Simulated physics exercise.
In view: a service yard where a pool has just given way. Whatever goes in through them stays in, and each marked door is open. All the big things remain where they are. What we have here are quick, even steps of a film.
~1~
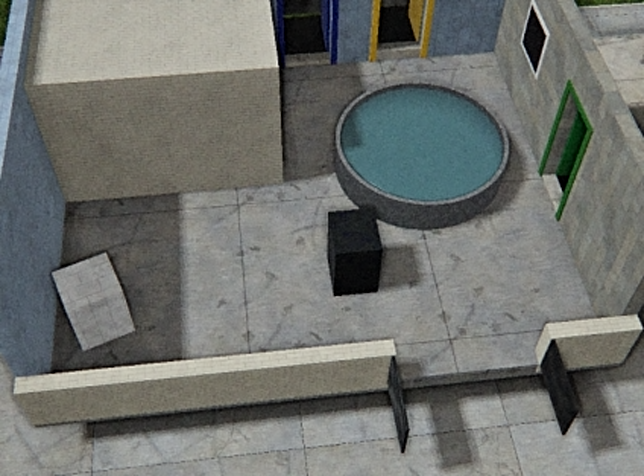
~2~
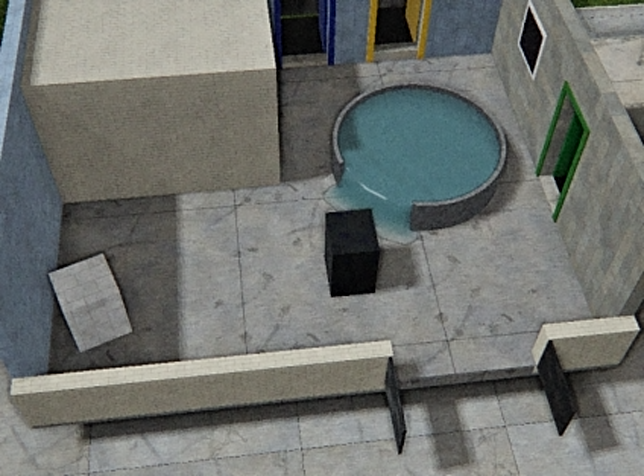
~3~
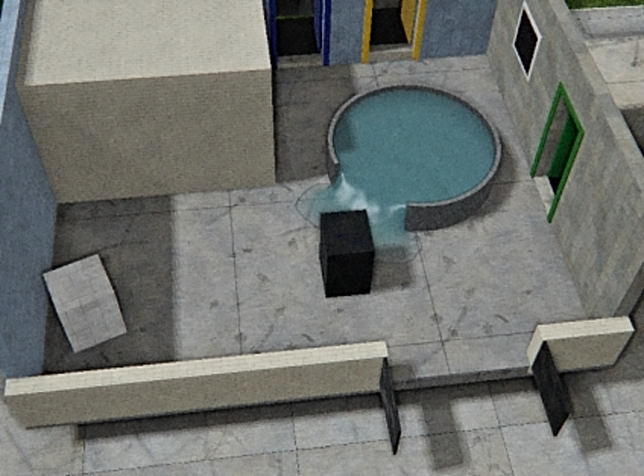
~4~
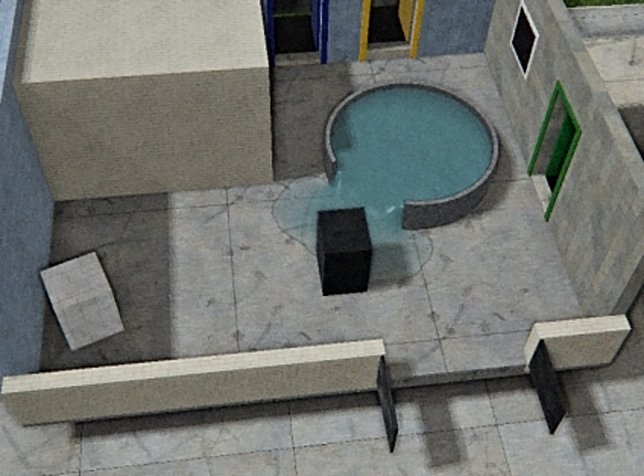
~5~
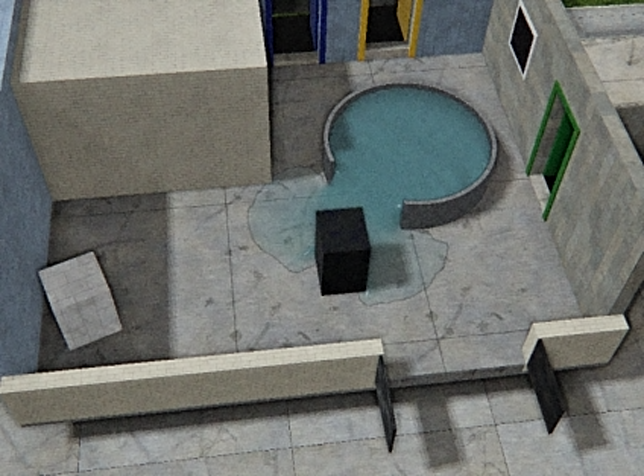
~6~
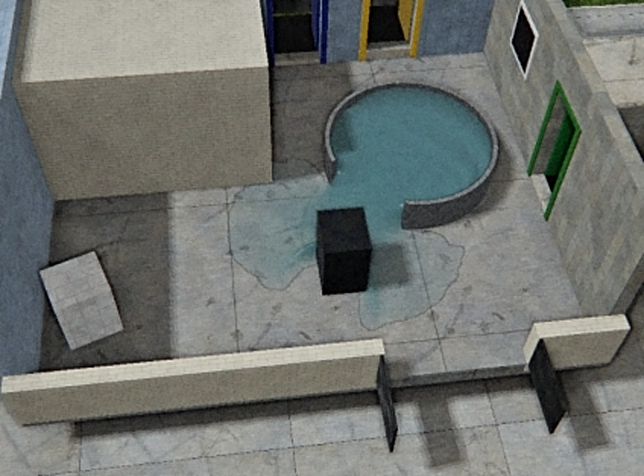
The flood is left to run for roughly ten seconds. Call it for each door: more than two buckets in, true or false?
Yellow door false, blue door false, green door false.
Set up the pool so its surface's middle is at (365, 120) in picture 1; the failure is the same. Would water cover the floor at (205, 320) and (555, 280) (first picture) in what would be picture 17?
I'd say swamped for the first and still dry for the second.
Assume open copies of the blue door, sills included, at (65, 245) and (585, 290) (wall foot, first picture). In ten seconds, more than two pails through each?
Well, one comes out higher, the other comes out lower.
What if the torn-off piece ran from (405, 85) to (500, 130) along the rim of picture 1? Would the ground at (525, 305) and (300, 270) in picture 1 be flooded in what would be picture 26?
Soaked, then untouched.
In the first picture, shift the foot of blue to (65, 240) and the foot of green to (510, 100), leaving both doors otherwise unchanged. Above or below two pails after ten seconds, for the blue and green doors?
Outcome: Blue exceeded, then green not exceeded.
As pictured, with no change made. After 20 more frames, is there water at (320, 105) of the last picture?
Outcome at that point: Unwetted.
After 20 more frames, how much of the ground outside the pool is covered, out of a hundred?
About 55 percent.
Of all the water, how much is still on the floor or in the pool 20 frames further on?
About 92 per cent.
A moment on, water covers 30 % of the floor; the yellow door not reached, the blue door not reached, the green door not reached.
Next, water covers 45 % of the floor; the yellow door not reached, the blue door not reached, the green door not reached.
Then, water covers 55 % of the floor; the yellow door not reached, the blue door not reached, the green door not reached.
Later, water covers 60 % of the floor; the yellow door not reached, the blue door not reached, the green door not reached.
In the end, water covers 75 % of the floor; the yellow door not reached, the blue door not reached, the green door wet at the sill, nothing in.
